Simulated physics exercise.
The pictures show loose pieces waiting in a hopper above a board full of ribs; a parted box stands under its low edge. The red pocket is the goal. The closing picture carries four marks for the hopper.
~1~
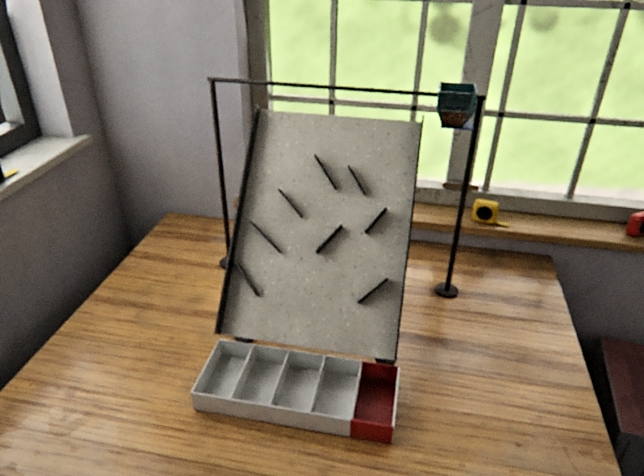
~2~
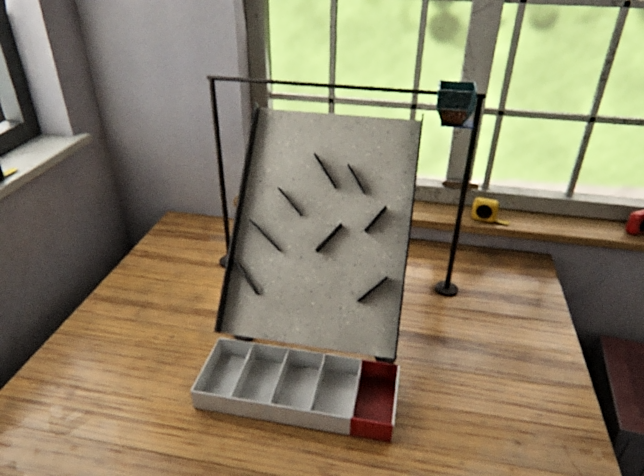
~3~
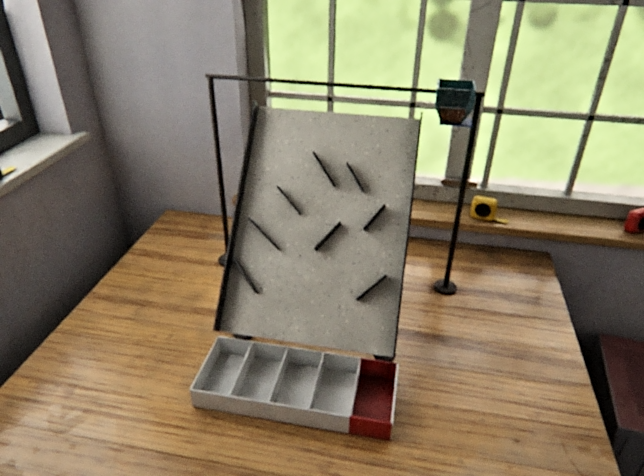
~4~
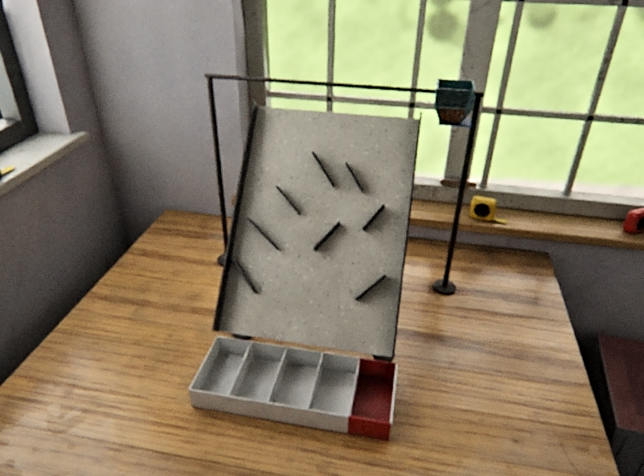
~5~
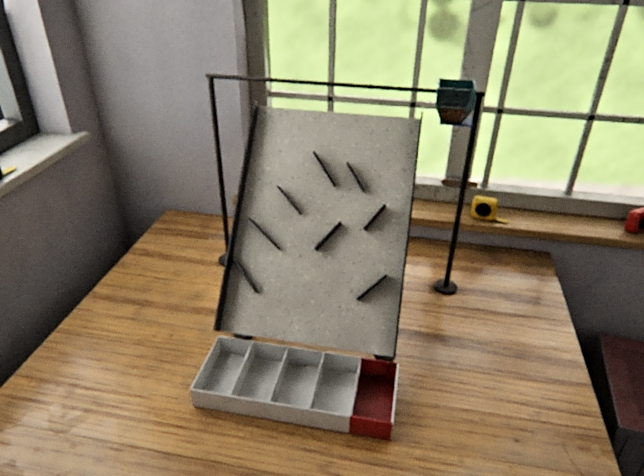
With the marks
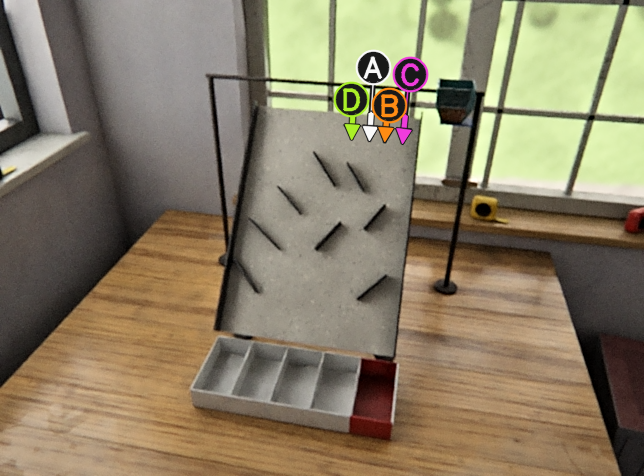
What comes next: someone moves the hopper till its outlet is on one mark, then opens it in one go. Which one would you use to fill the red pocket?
The answer is mark C.
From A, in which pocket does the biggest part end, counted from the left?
The third.
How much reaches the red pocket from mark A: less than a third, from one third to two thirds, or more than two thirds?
Mark A gives less than a third.
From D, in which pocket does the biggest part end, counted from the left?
The fourth from the left.
On the marked copy, mark A meets the board at (369, 135); mark B meets the board at (385, 136); mark C meets the board at (403, 138); mark D meets the board at (351, 134).
With A, a small share in the red pocket, the bulk in other pockets, a small share outside the box.
With B, a small share in the red pocket, close to two thirds in other pockets, close to a quarter outside the box.
With C, close to half in the red pocket, close to a third in other pockets, a small share outside the box.
With D, only a few in the red pocket, all but a few in other pockets, a small share outside the box.
